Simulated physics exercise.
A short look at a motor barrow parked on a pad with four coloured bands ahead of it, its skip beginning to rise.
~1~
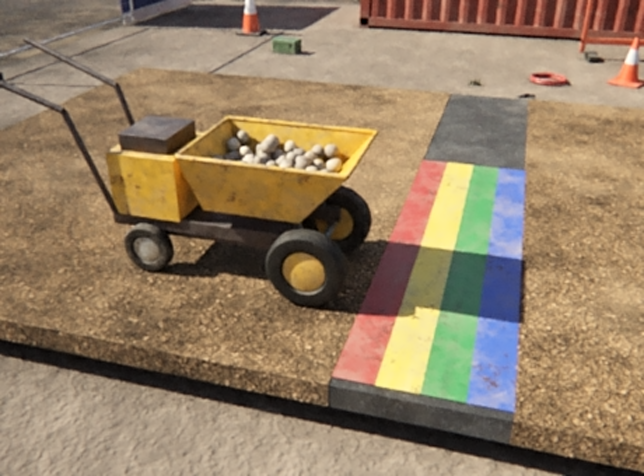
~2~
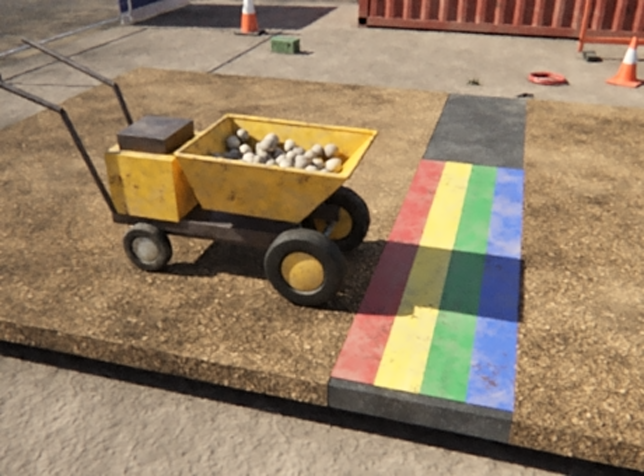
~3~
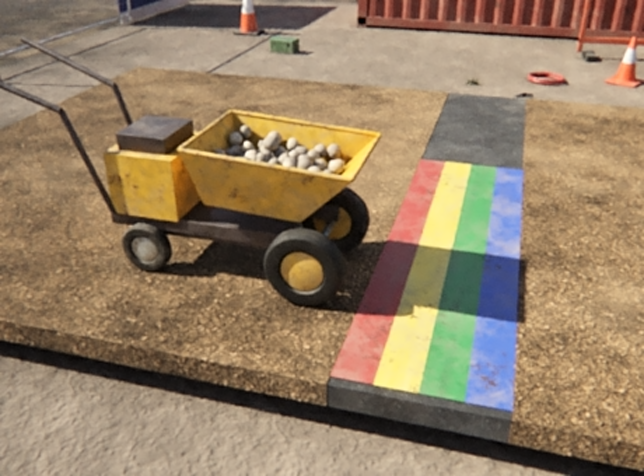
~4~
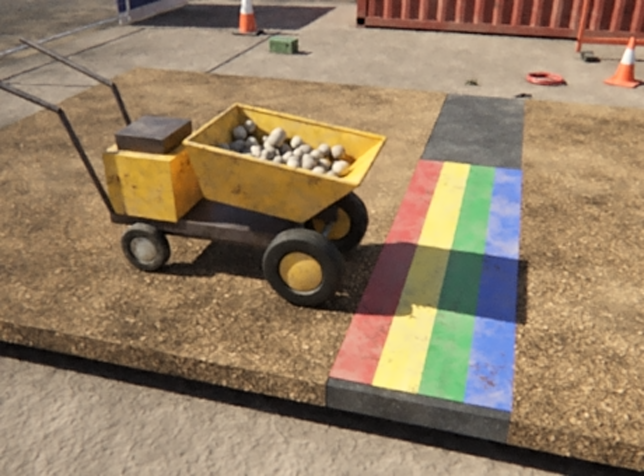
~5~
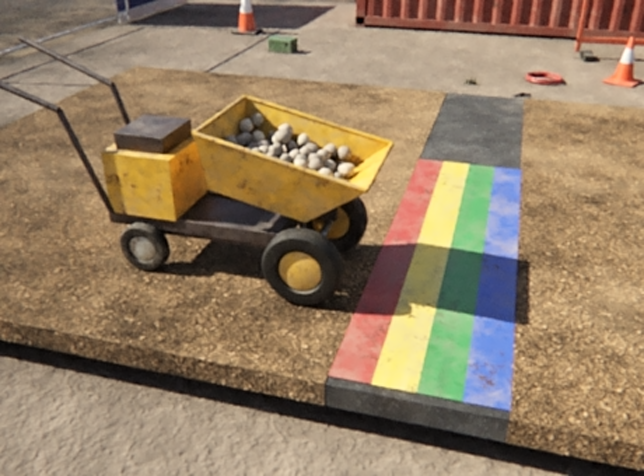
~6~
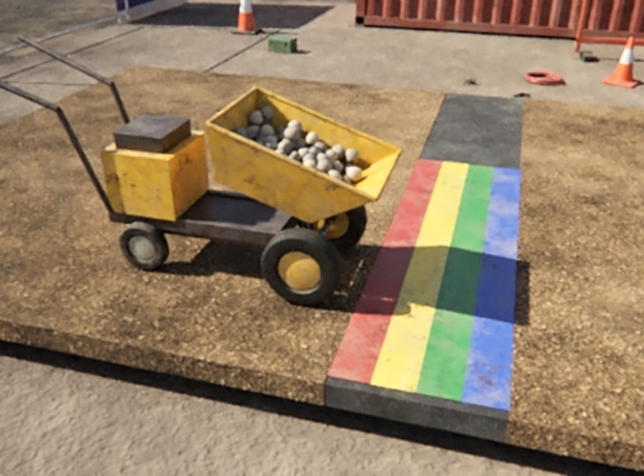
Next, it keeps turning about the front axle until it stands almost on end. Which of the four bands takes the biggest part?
The green strip carries the most.
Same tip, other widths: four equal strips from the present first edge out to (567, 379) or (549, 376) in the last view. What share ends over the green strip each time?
About 30 and 40 per cent.
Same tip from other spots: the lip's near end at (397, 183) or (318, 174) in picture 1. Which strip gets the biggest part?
In turn: That blue strip; the strip in yellow.
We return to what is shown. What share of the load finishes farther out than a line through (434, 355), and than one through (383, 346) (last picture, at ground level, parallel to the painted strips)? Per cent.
About 60 and 80 per cent.
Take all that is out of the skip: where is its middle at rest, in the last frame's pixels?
Around (465, 289).
Soon after the last picture, skip tipped steeply; all in the skip.
A little later, skip tipped right over; about two thirds in the skip; a small part over the yellow strip; about a quarter over the green strip.
Later still, skip tipped right over; about a quarter in the skip; a small part over the yellow strip; about a third over the green strip; about a quarter over the blue strip; a small part off the paint.
At rest, skip tipped right over; about a quarter in the skip; none over the red strip; a small part over the yellow strip; about a third over the green strip; about a quarter over the blue strip; a small part off the paint.
